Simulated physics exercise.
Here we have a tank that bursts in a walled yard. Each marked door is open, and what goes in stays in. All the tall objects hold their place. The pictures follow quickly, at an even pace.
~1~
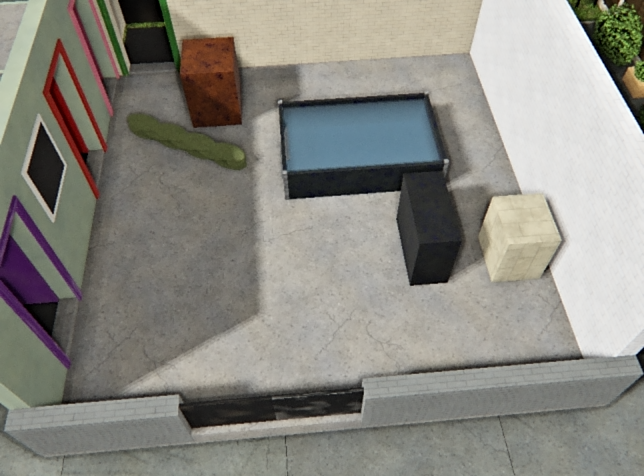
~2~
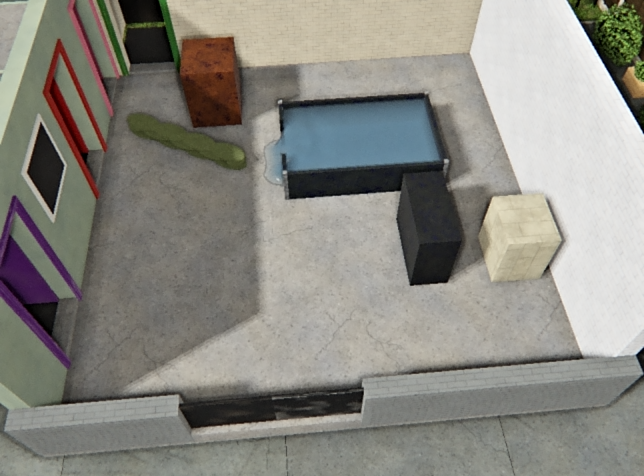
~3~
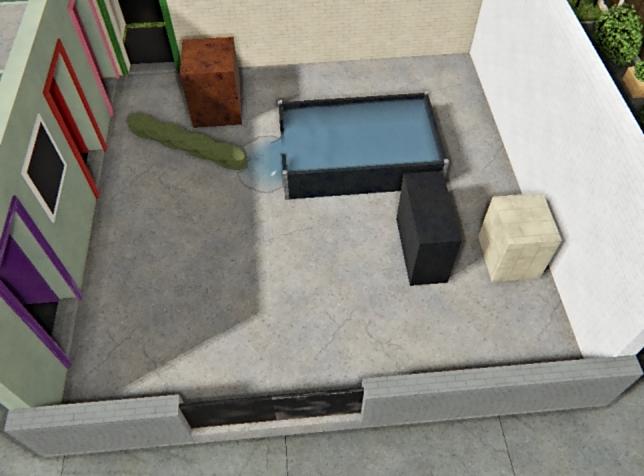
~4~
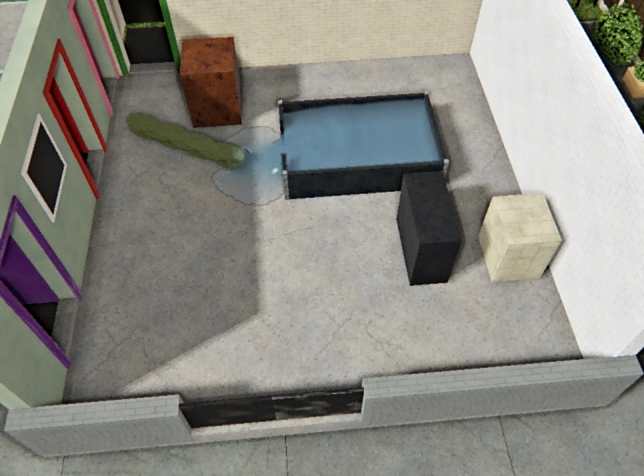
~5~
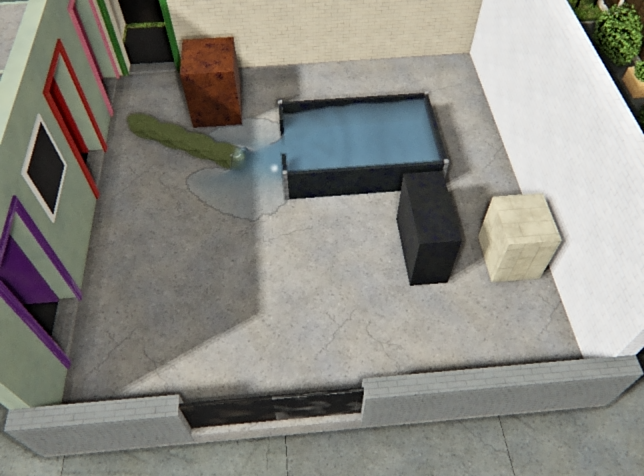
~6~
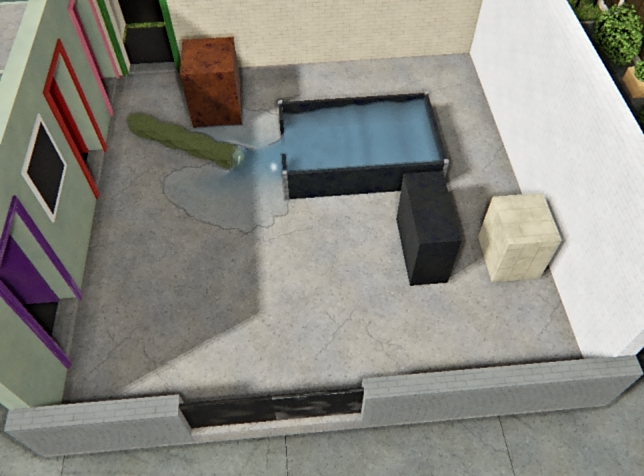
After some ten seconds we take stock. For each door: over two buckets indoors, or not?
The purple door admits no more than that; the green door lets in a lot; the pink door lets in a lot; the red door admits no more than that.
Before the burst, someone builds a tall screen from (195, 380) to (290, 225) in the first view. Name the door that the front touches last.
I say the red-painted one.
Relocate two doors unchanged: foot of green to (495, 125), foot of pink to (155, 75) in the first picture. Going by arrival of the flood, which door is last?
That is the green-painted one.
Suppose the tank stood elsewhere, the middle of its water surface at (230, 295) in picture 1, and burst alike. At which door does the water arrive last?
It is the green one.
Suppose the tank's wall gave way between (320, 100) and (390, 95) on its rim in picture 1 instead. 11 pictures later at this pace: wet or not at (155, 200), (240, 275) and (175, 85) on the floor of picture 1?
As listed: Not flooded, no water, flooded.
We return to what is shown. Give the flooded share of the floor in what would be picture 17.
Roughly 30 per cent.
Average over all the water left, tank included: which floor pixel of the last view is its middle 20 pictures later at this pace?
I would point to (282, 178).
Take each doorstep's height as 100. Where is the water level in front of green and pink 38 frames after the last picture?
Roughly 180 per cent, then 160 per cent.
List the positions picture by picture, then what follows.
The first picture shows the open tank at (359, 135) is whole and still.
In the second picture, the front is at (276, 144), out from the gap at (286, 154).
In the third picture, water pours out at (286, 155) and has run to (244, 154).
In the fourth picture, the front is at (219, 180), out from the gap at (286, 155).
In the fifth picture, the front is at (193, 182), out from the gap at (286, 155).
In the sixth picture, the front is at (170, 192), out from the gap at (286, 154).
A moment on, water covers 15 % of the floor; the purple door not reached, the green door not reached, the pink door not reached, the red door not reached.
Next, water covers 30 % of the floor; the purple door wet at the sill, nothing in, the green door wet at the sill, nothing in, the pink door wet at the sill, nothing in, the red door wet at the sill, nothing in.
Then, water covers 40 % of the floor; the purple door wet at the sill, nothing in, the green door over two buckets in, the pink door over two buckets in, the red door wet at the sill, nothing in.
Later, water covers 60 % of the floor; the purple door wet at the sill, nothing in, the green door over two buckets in, the pink door over two buckets in, the red door wet at the sill, nothing in.
In the end, water covers 85 % of the floor; the purple door wet at the sill, nothing in, the green door far over two buckets in, the pink door over two buckets in, the red door wet at the sill, nothing in.
